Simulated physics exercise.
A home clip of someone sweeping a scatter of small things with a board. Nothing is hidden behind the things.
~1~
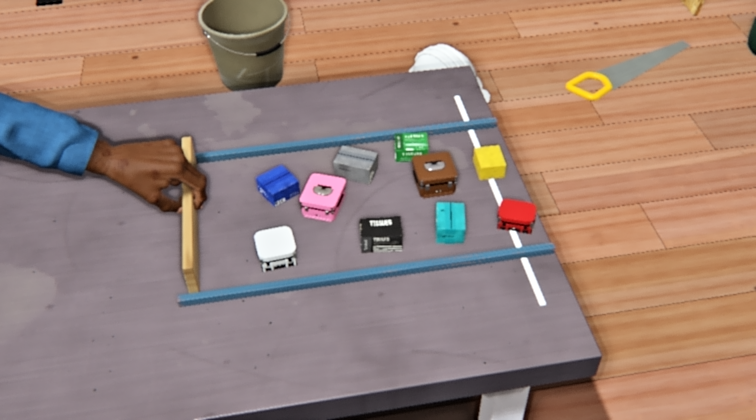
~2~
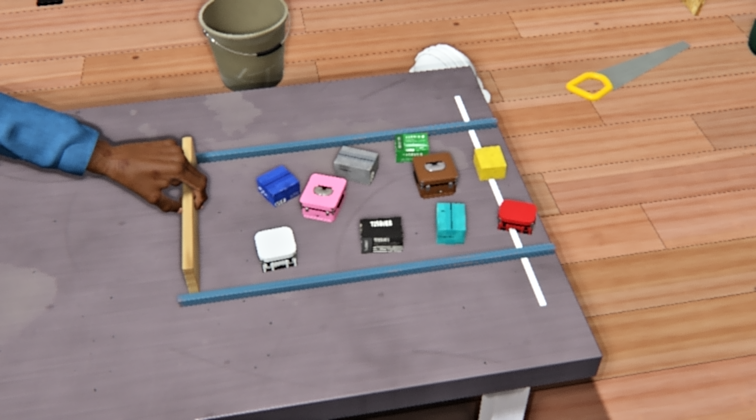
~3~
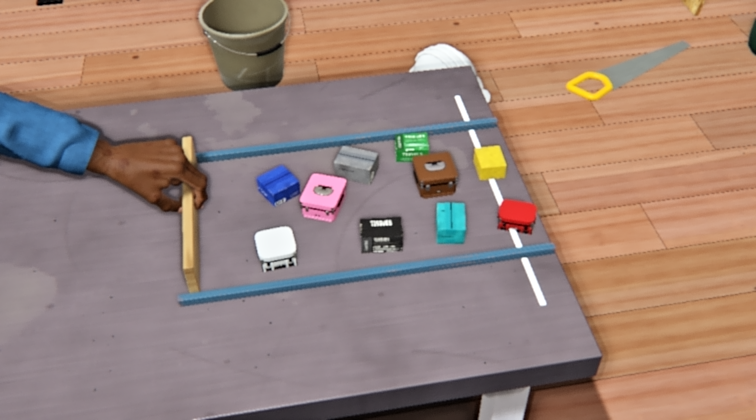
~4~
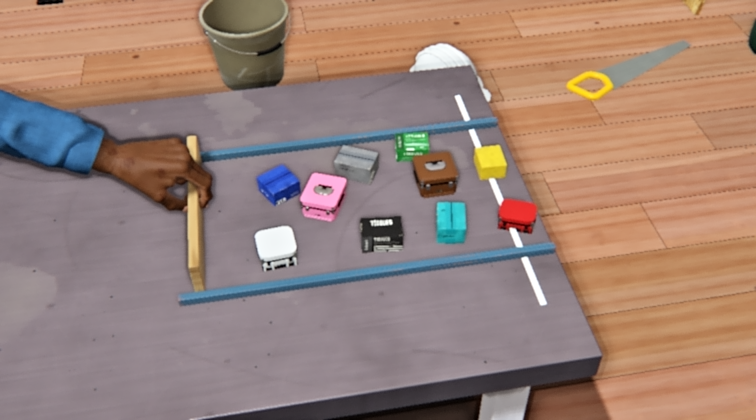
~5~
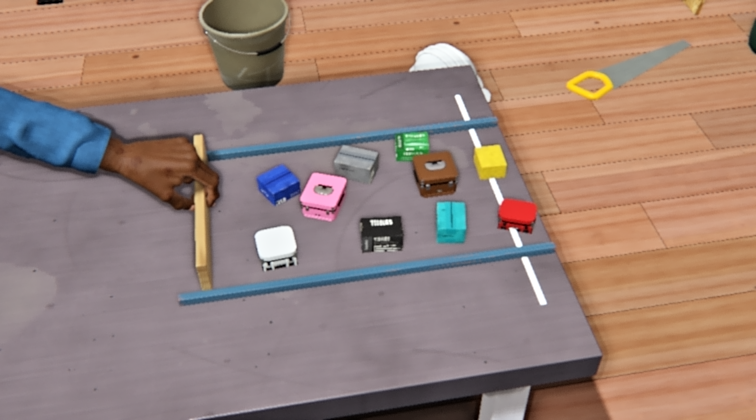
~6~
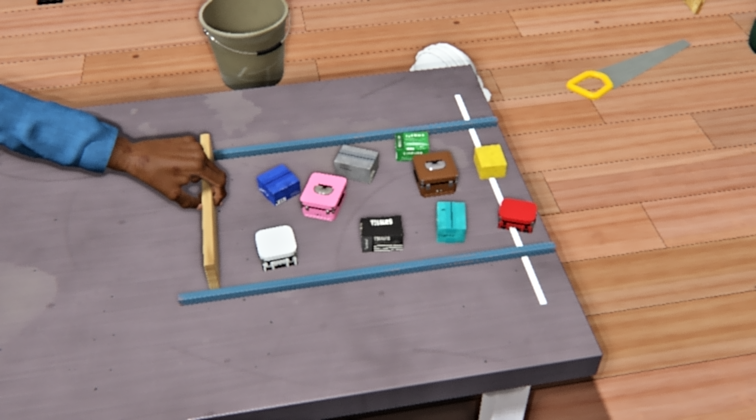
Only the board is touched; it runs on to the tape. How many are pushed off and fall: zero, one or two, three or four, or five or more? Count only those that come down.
The number that fall off is five or more.
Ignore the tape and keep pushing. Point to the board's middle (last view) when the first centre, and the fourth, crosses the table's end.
Its middle is around (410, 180) and later (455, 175).
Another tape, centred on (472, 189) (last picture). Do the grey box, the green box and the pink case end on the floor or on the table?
The grey box remains up, the green box is lost, the pink case holds on.
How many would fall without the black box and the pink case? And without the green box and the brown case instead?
5 in the first case, 5 in the second.
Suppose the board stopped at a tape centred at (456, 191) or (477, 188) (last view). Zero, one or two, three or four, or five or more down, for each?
The falls would be 3 or 4; five or over.
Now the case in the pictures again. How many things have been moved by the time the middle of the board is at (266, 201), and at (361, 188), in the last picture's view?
2 and 8.
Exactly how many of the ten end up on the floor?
It comes to 7.
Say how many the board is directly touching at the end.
That makes 3.
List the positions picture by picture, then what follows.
The first frame shows red case (516, 217); yellow block (489, 163); turquoise box (450, 223); board (191, 211); tape (494, 186).
The second frame shows yellow block (490, 163); brown case (435, 176).
The third frame shows turquoise box (451, 223); grey box (357, 165).
The fourth frame shows red case (517, 217); pink case (324, 198).
The fifth frame shows yellow block (490, 162); black box (382, 234).
The sixth frame shows red case (517, 216); yellow block (490, 162); turquoise box (451, 222); board (210, 208); tape (495, 185).
Early on, none off yet; red case at rest near (517, 216); yellow block at rest near (490, 162); turquoise box at rest near (451, 222).
A while later, none off yet; red case travelled a little near (536, 212); yellow block at rest near (490, 162); turquoise box travelled about its own width near (507, 216).
Finally, the number that fall off is five or more; lost, grey box, black box, green box, brown case, turquoise box, yellow block and red case.
